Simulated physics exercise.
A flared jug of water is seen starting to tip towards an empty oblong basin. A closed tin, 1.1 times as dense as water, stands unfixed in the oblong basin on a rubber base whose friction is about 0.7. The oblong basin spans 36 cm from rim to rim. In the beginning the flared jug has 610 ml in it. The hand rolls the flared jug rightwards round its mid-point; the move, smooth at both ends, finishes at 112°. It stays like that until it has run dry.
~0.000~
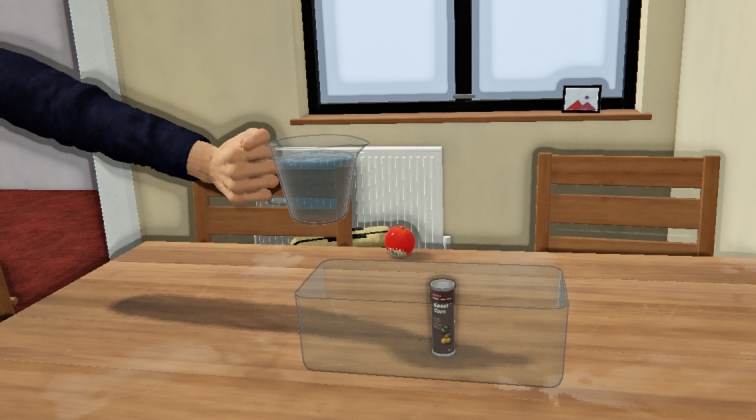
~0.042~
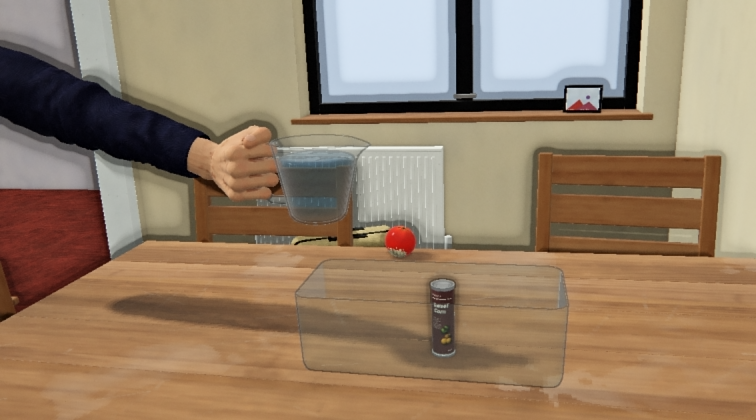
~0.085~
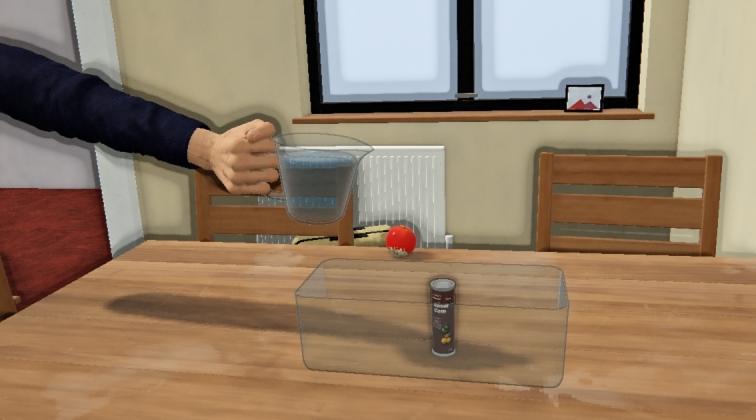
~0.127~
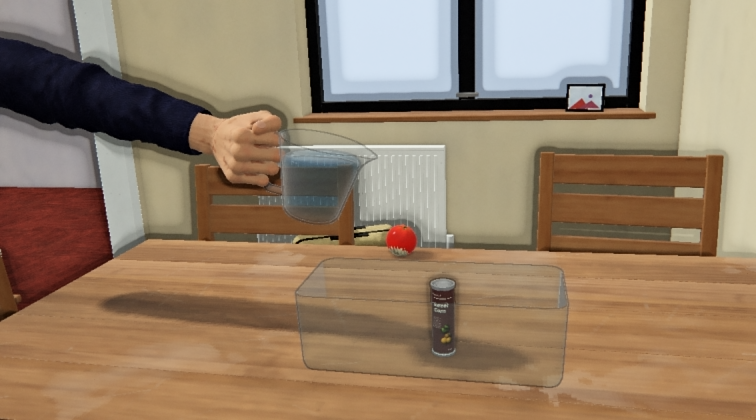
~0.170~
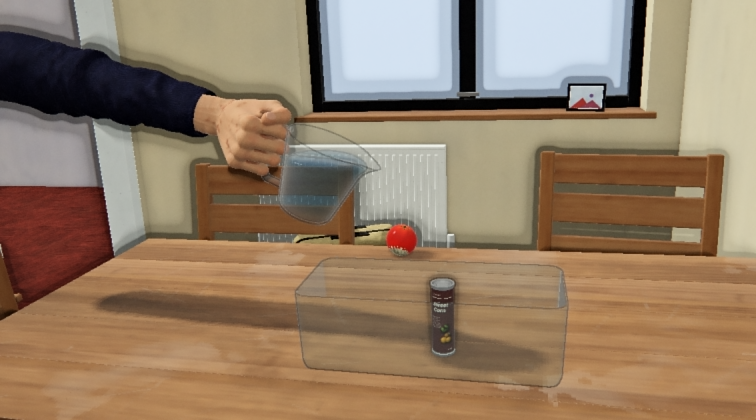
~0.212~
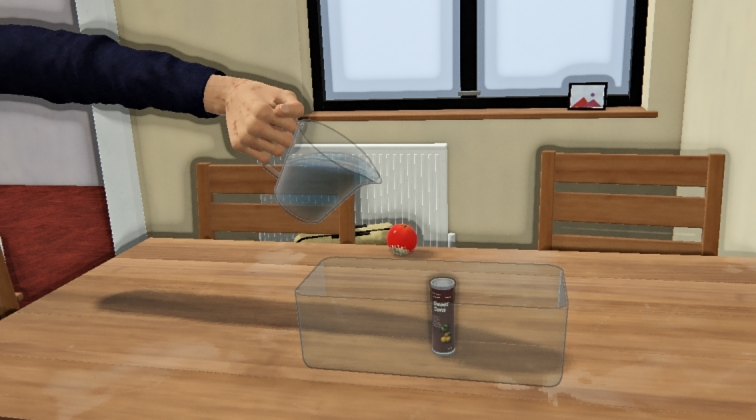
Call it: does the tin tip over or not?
It tips over.
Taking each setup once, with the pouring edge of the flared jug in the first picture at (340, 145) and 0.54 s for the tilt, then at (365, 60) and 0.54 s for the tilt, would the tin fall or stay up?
In the first try it remains standing; in the second it comes down.
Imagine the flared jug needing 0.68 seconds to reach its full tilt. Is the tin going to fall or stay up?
Well, the tin simply tips.
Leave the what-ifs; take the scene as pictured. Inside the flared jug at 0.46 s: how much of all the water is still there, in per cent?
At that time about 32 in a hundred parts are still held.
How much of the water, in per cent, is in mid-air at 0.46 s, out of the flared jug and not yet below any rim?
32 %.
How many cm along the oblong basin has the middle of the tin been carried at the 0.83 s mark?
Around 7 cm.
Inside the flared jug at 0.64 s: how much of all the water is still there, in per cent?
Around 2 in a hundred is still there.
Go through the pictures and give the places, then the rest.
Tilt 0°; pouring edge (369, 142); surface from (280, 157) to (355, 156); the oblong basin's rim runs from (309, 278) to (565, 288); the tin's top is at (443, 287), in the first frame.
Tilt 2°; pouring edge (371, 144); surface from (281, 156) to (356, 156), in the second frame.
Tilt 7°; pouring edge (374, 149); surface from (284, 154) to (358, 158), in the third frame.
Tilt 15°; pouring edge (378, 157); surface from (287, 153) to (362, 160), in the fourth frame.
Tilt 25°; pouring edge (381, 169); surface from (290, 155) to (368, 164), in the fifth frame.
Tilt 37°; pouring edge (382, 182); surface from (289, 160) to (379, 174); 1 per cent is over the edge, in the sixth frame.
Then, 0.46 s in, the tilt is 106° and 32 per cent is still to pour; the tin stands where it began.
Then, 0.64 s in, the tilt is 112° and 2 per cent is still to pour; the tin leans 16°.
Then, 0.83 s in, the tilt is 112° and 0 per cent is still to pour; the tin lies on its side.
Then, 1.04 s in, the tilt is 112° and 0 per cent is still to pour; the tin lies on its side.
Finally, the tin lies on its side.
